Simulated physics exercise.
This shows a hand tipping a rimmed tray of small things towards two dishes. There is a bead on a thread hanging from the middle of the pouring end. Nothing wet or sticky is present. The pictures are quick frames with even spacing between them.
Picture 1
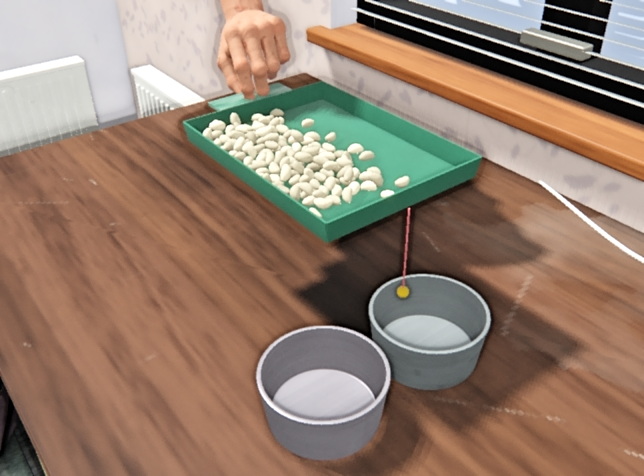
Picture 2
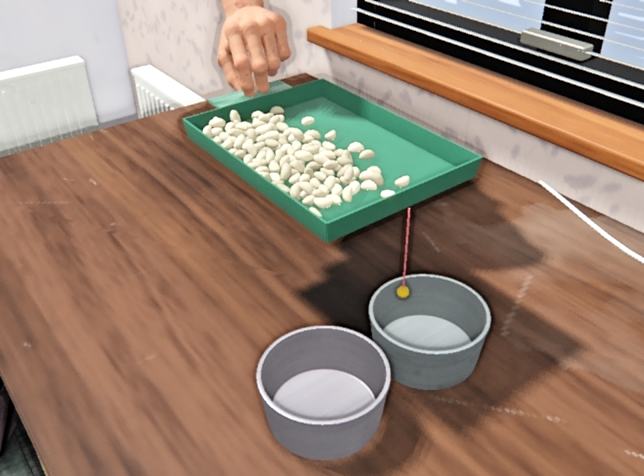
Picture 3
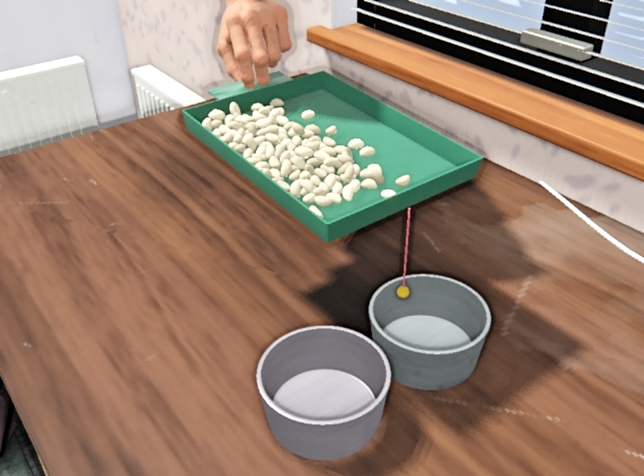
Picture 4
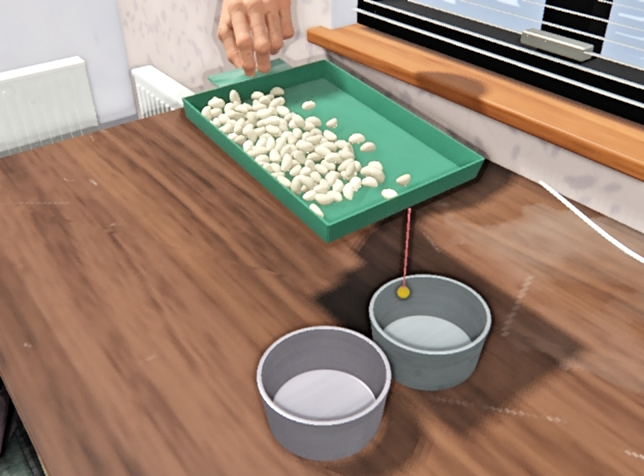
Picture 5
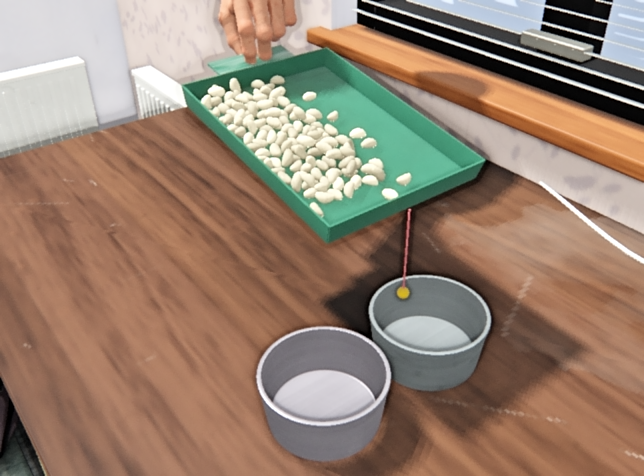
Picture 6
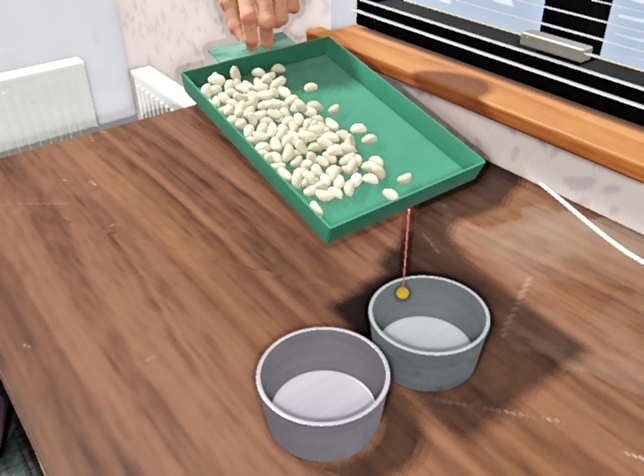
A hand at the far end of a green rimmed tray of white beans stays low at first, with the tray level above two empty grey dishes on a wooden table. The hand then raises that end gradually, tilting the tray a little while the beans stay bunched towards its left side.
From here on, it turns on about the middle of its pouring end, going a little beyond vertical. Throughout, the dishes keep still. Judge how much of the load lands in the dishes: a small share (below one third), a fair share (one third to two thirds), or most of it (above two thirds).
A fair share.
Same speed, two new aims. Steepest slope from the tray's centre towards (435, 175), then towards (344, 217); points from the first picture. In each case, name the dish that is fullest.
So, first the one on the right side, and second the one on the left side.
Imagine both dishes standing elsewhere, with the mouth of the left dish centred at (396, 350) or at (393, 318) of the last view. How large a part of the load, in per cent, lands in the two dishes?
Roughly 80% the first time and 30% the second time.
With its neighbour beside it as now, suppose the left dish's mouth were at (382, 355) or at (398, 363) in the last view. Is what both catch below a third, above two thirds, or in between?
In order: Over two thirds, then over two thirds.
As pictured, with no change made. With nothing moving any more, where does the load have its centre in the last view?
The centre comes to rest near (443, 376).
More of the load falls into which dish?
Well, that is the right of the two.
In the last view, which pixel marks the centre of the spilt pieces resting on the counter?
Around (498, 429).
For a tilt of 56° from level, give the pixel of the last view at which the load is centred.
Roughly (366, 157).
Soon, tray tipped steeply; nearly all on the tray; a stray few in the air.
A while on, tray tipped right over; nearly all on the tray; a stray few in the left dish; a small part in the right dish; a stray few outside both; a stray few in the air.
Towards the end, tray tipped past a quarter turn; a small part in the left dish; about a third in the right dish; about half outside both.
Finally, tray tipped past a quarter turn; a small part in the left dish; about a third in the right dish; about half outside both.
